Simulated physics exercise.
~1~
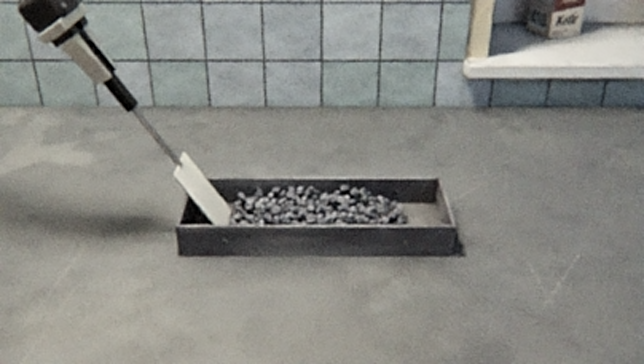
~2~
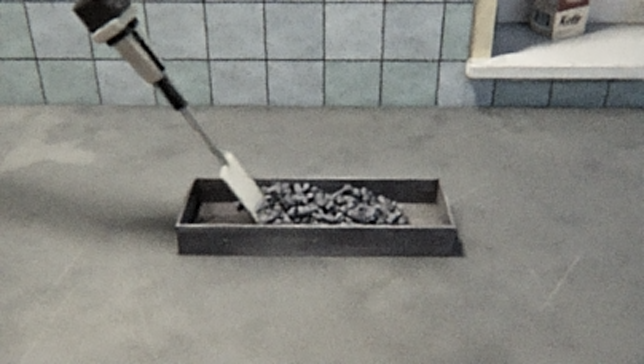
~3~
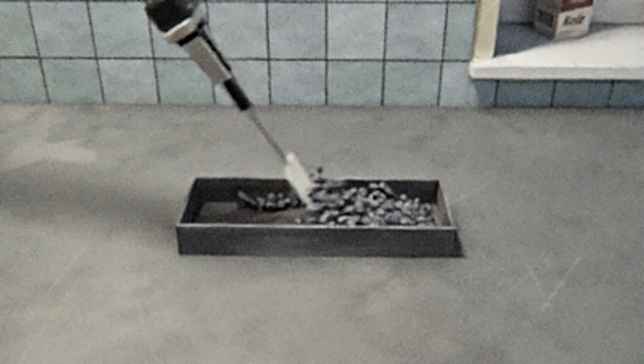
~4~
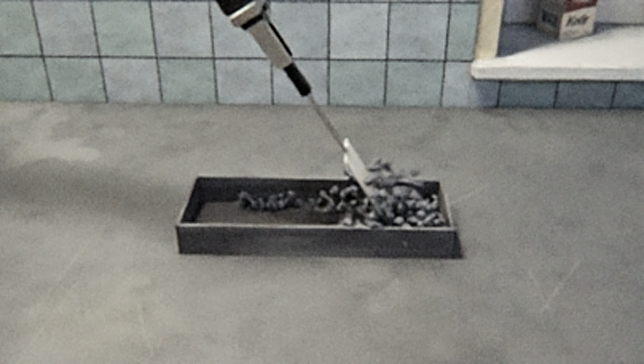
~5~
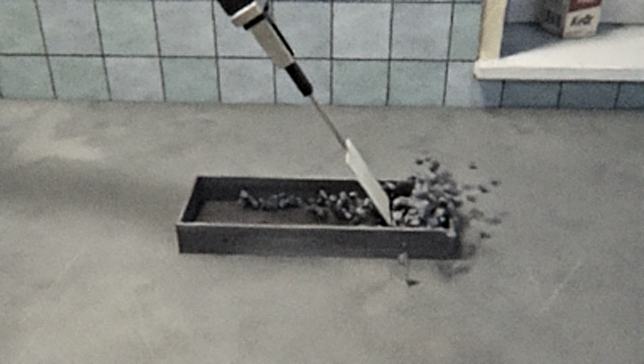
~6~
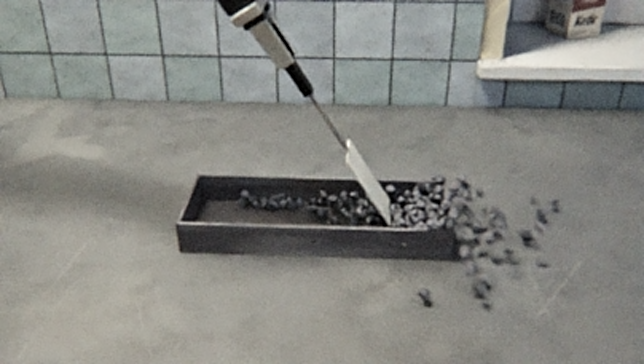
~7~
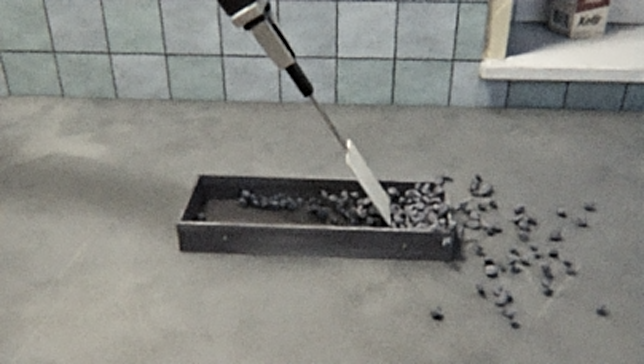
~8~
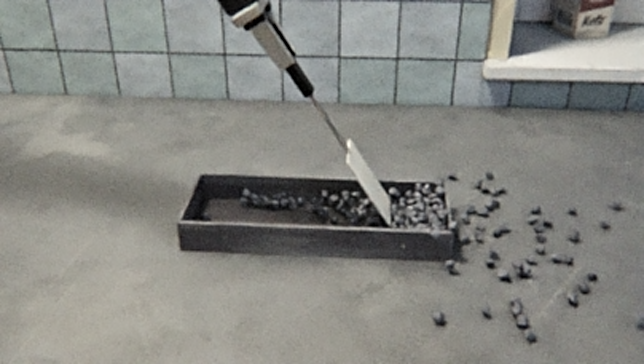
A spatula held by a robot arm pushes a heap of small dark pebbles rightward along a shallow trough, then stops near the right end as some spill over the edge and scatter across the grey surface, leaving most still in the trough.
